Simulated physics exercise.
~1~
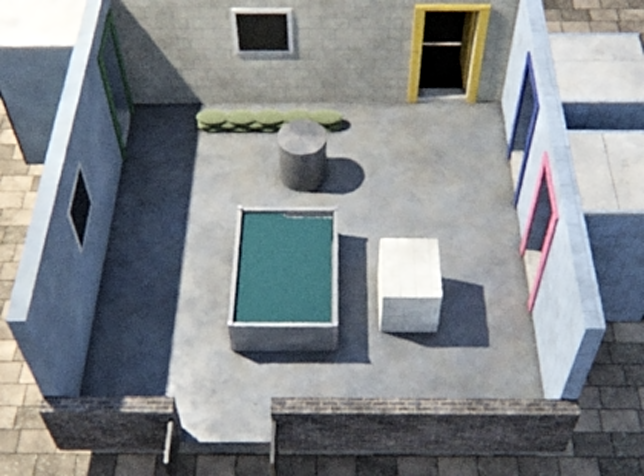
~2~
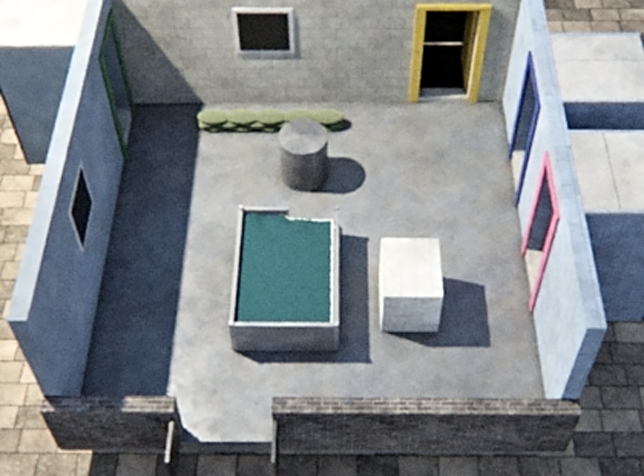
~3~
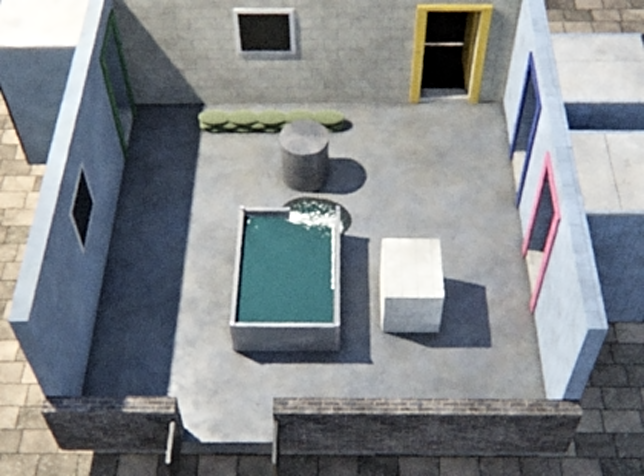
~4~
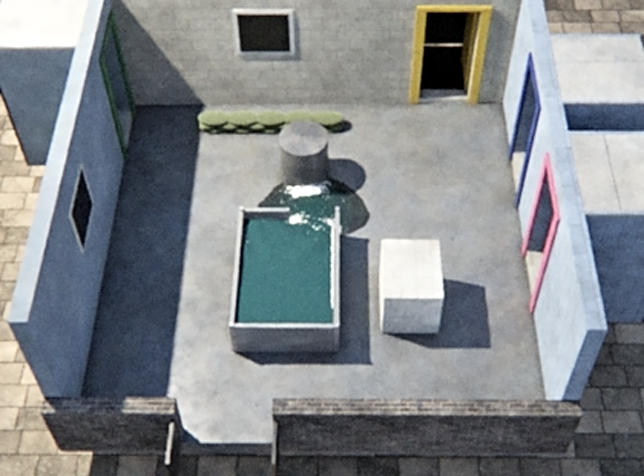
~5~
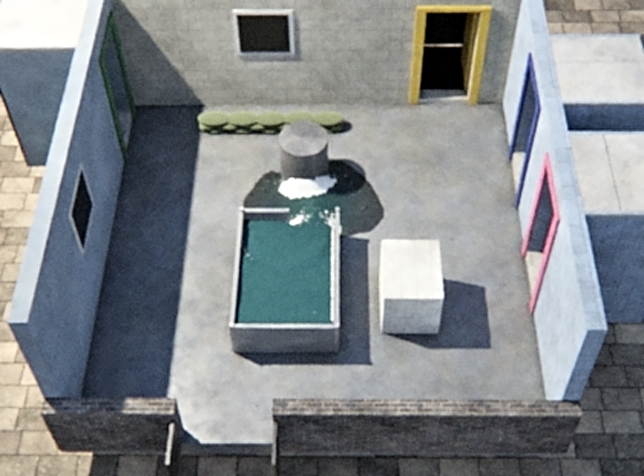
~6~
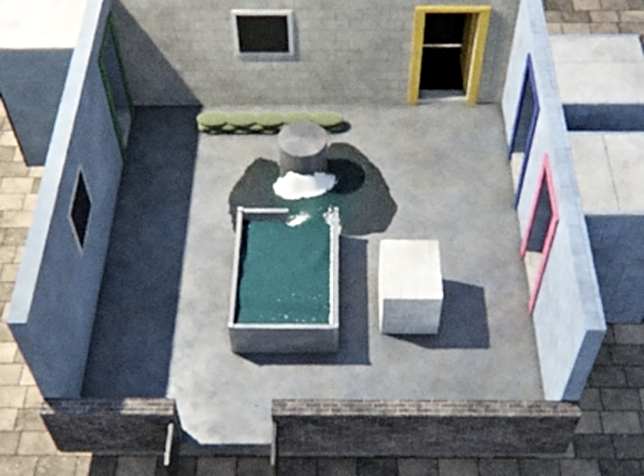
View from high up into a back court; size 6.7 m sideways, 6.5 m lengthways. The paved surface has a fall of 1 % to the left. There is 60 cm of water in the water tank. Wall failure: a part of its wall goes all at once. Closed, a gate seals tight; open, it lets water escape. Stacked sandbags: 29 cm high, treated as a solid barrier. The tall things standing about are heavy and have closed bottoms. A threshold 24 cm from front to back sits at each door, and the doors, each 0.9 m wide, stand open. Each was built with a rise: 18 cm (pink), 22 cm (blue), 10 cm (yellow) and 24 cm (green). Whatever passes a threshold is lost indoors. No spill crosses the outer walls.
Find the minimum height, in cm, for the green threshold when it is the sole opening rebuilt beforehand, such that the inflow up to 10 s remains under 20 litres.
The minimum height is about 8 cm.
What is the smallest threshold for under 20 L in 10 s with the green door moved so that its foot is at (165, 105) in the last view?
About 7.5 cm.
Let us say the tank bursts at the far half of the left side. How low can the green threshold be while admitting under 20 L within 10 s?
In that case you'd want it roughly 13.0 cm high.
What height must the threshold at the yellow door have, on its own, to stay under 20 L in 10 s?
Yellow - roughly 11.0 cm.
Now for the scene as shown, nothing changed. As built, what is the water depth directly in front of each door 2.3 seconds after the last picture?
Door by door, in centimetres - pink 0, blue 7, yellow 13, green 12.
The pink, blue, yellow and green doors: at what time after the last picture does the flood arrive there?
Front arrival: Pink 4.0 seconds, blue 1.8 seconds, yellow 0.9 seconds, green 1.4 seconds.
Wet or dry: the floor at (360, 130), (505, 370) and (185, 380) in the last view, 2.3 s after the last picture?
So the three spots come out swamped, spared, spared, in that order.
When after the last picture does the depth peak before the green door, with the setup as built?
It peaks at about 1.8 s.
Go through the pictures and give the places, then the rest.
The first frame shows the water tank at (286, 267) is whole and still, 60 cm deep; the green door at (118, 94) is dry.
In the second frame, the gap is on the far side, the front 0.3 m out at a hidden place; the back of the water tank holds 60 cm.
In the third frame, the gap is on the far side, the front 0.8 m out at (300, 201); the back of the water tank holds 60 cm.
In the fourth frame, water pours out on the far side and has run 1.2 m, to (329, 183); about 7 cm deep outside, 60 cm at the back.
In the fifth frame, the gap is on the far side, the front 1.6 m out at (339, 165); the back of the water tank holds 60 cm.
In the sixth frame, water pours out on the far side and has run 2.0 m, to (345, 147); about 4 cm deep outside, 57 cm at the back; 2.4 m in a straight line remain to the green door at (118, 96).
Then, 0.7 s after the last picture water covers 20 % of the floor, deepest (38 cm) near (310, 195); it has not reached the green door.
Then, 2.3 s after the last picture water covers 40 % of the floor, deepest (25 cm) near (491, 103); 12 cm at the green door, 0 litres in over its 24 cm threshold.
Then, 9.3 s after the last picture water covers 85 % of the floor, deepest (10 cm) near (135, 106); 8 cm at the green door, 0 litres in over its 24 cm threshold.
At the green door as built, the water peaked near 13 cm, 1.9 s after the last picture.
Run again over the same 10 s with other heights there, 43 litres in over 6.5 cm, 5 litres over 10 cm. The limit of 20 litres is kept from about 8 cm up.
